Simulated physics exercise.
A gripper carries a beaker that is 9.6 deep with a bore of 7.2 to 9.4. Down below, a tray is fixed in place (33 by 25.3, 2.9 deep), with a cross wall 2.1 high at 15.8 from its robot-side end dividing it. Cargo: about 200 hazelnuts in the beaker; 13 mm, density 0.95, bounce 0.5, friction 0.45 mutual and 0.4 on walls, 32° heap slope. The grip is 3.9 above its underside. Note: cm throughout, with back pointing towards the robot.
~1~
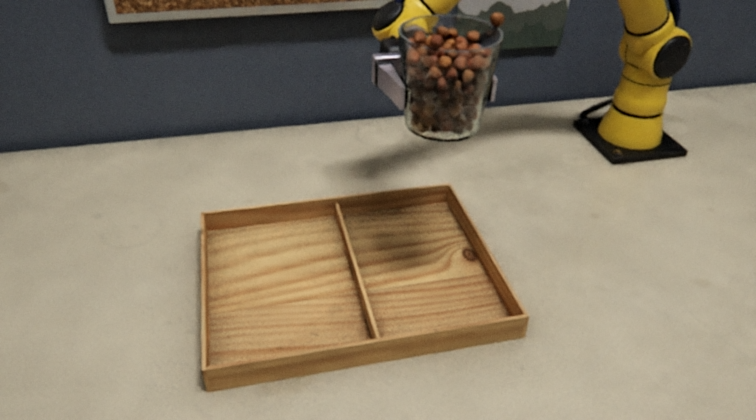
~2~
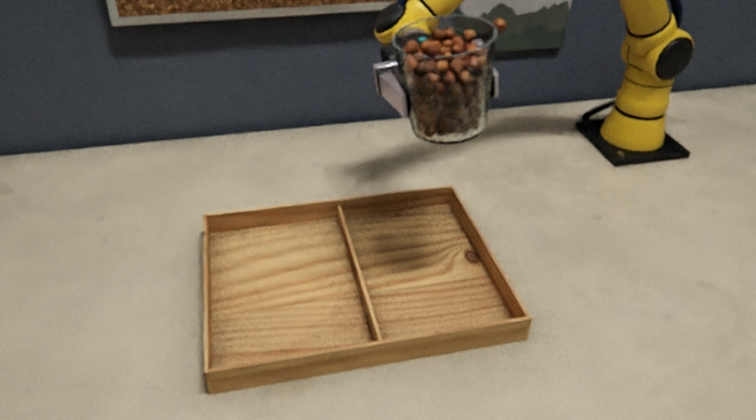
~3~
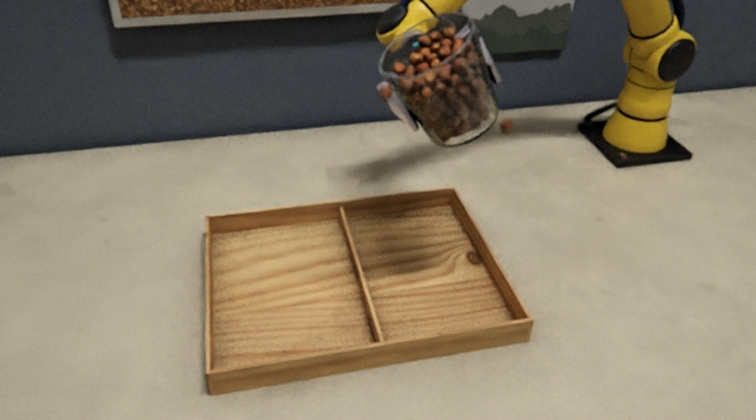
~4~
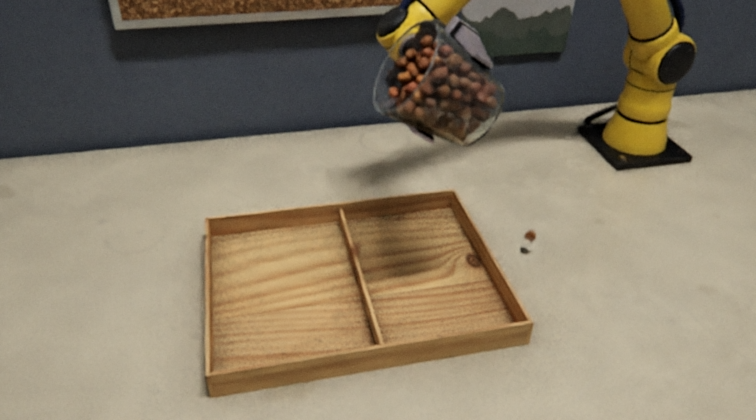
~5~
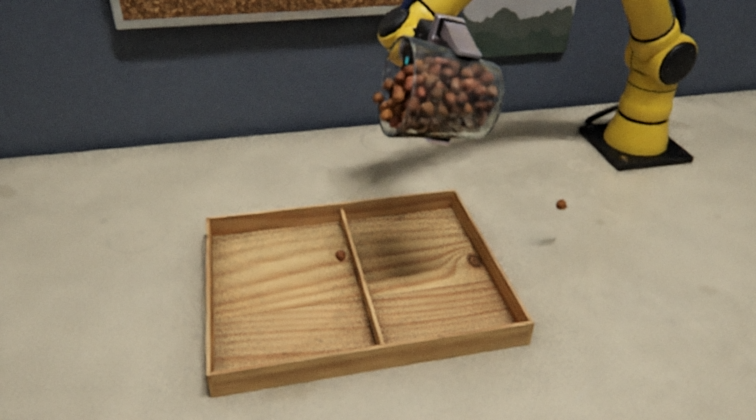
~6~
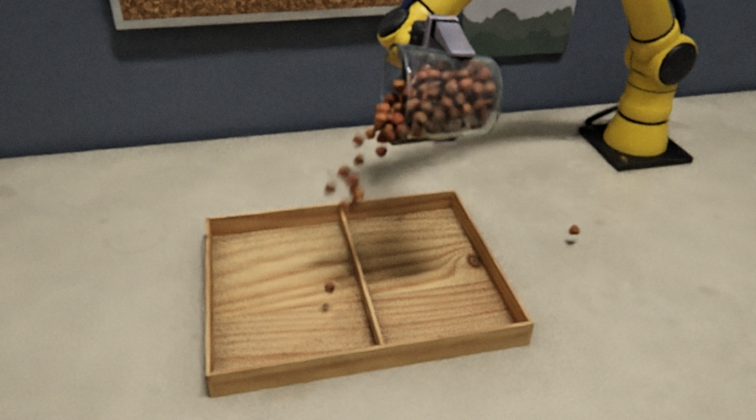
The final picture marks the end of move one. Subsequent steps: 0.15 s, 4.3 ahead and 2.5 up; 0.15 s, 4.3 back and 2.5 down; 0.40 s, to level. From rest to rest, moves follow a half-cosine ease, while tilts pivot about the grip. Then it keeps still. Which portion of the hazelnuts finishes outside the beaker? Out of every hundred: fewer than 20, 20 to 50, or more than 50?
More than 50 out of every hundred.
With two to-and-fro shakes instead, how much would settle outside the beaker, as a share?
90 per cent or so.
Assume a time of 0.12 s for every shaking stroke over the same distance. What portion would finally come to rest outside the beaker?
That gives about 90 percent.
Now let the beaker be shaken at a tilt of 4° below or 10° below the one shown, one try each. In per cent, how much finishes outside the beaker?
65 and 55 %.
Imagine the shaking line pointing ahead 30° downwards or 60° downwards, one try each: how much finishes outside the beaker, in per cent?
Near 55 and 35 percent respectively.
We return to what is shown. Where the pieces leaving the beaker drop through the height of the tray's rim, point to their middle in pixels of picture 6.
Centre: About (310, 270).
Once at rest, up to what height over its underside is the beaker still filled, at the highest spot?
Around 4.5 cm up.
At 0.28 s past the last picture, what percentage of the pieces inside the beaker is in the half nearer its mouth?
95 %.
Then, 0.28 s after the last picture, tilted 84° forward, highest piece 25 above the table; 92 in the beaker, 20 in the far-side part, 1 in the robot-side part, 1 on the table or floor, 85 in flight or on a rim.
Then, 0.56 s after the last picture, tilted 23° forward, highest piece 28 above the table; 135 in the far-side part, 49 in the beaker, 9 in the robot-side part, 4 on the table or floor, 2 in flight or on a rim.
Then, 0.90 s after the last picture, level, highest piece 25 above the table; 134 in the far-side part, 48 in the beaker, 11 in the robot-side part, 5 on the table or floor, 1 in flight or on a rim.
Then, 1.95 s after the last picture, level, highest piece 25 above the table; 134 in the far-side part, 48 in the beaker, 12 in the robot-side part, 5 on the table or floor.
Final count, 134 in the far-side part, 48 in the beaker, 12 in the robot-side part, 5 on the table or floor. That is 76 % outside the beaker.
